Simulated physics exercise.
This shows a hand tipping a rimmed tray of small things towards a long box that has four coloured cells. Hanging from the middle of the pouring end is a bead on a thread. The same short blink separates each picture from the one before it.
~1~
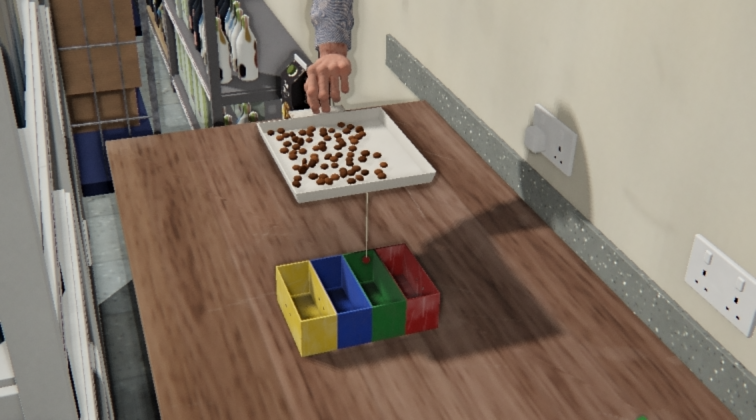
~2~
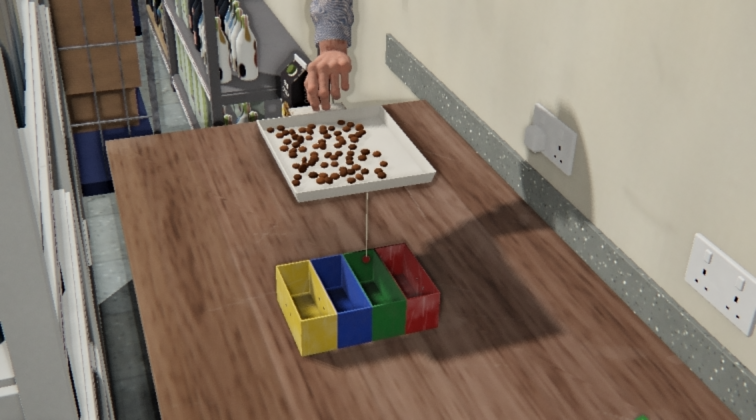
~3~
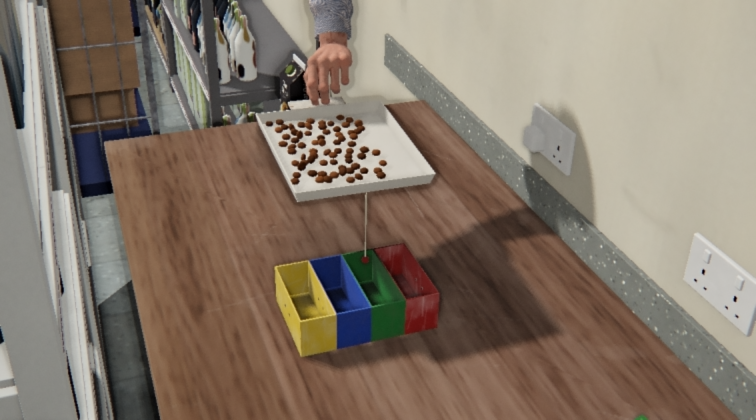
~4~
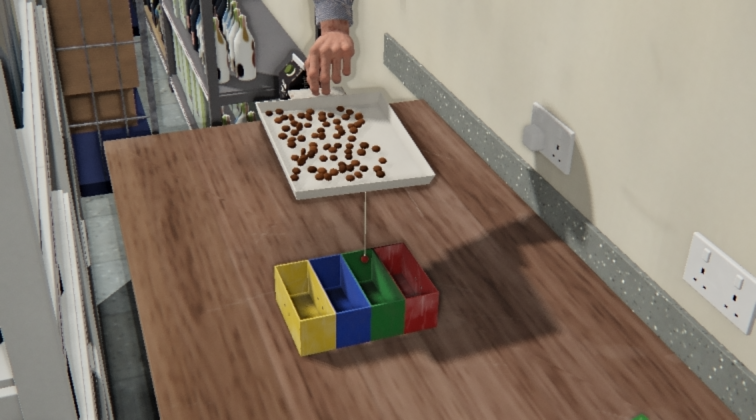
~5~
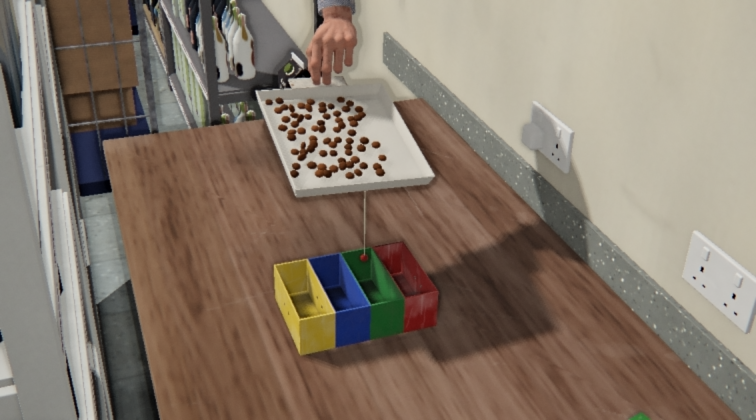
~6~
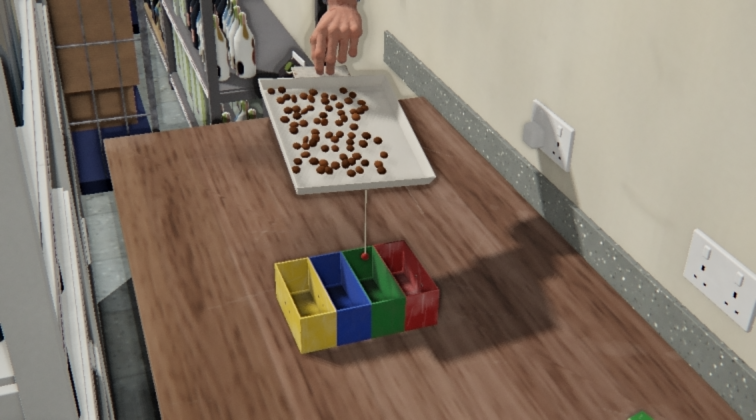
A wooden counter beside a cream wall with white sockets, in a cluttered room with shelving behind, is seen from above at an angle. A hand at the far side holds a white rimmed tray of small brown pieces above a box with yellow, blue, green and red cells, left to right, a red bead hanging between on a thread. The hand gradually raises the tray's far end, tilting it slightly towards the box, while the view stays almost still.
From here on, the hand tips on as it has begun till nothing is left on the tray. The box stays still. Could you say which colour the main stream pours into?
It pours into the red cell.
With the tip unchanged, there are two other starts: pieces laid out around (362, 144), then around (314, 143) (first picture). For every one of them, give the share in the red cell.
In order, roughly 30 % and 40 %.
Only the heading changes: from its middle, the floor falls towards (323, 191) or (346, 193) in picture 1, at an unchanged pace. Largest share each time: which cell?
First: Yellow. Second: Yellow.
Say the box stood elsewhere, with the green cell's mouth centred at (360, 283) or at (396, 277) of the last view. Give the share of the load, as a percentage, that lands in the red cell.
40, then 40 %.
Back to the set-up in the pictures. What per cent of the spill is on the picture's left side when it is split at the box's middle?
0 %, near enough.
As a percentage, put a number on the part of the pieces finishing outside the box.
Near 40 in a hundred.
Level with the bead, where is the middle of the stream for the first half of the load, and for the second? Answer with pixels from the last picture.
(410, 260), then (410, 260).
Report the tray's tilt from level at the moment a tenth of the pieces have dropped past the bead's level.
It's turned some 75 degrees by then.
Soon after the last picture, tray tipped steeply; nearly all on the tray; a small part falling or outside the box.
A little later, tray tipped past a quarter turn; about a third on the tray; about a quarter in the red cell; a small part in the green cell; about a third falling or outside the box.
Later still, tray tipped past a quarter turn; about half in the red cell; about a quarter in the green cell; a stray few in the blue cell; about a third falling or outside the box.
At rest, tray tipped past a quarter turn; about half in the red cell; about a quarter in the green cell; a stray few in the blue cell; none in the yellow cell; about a third outside the box.
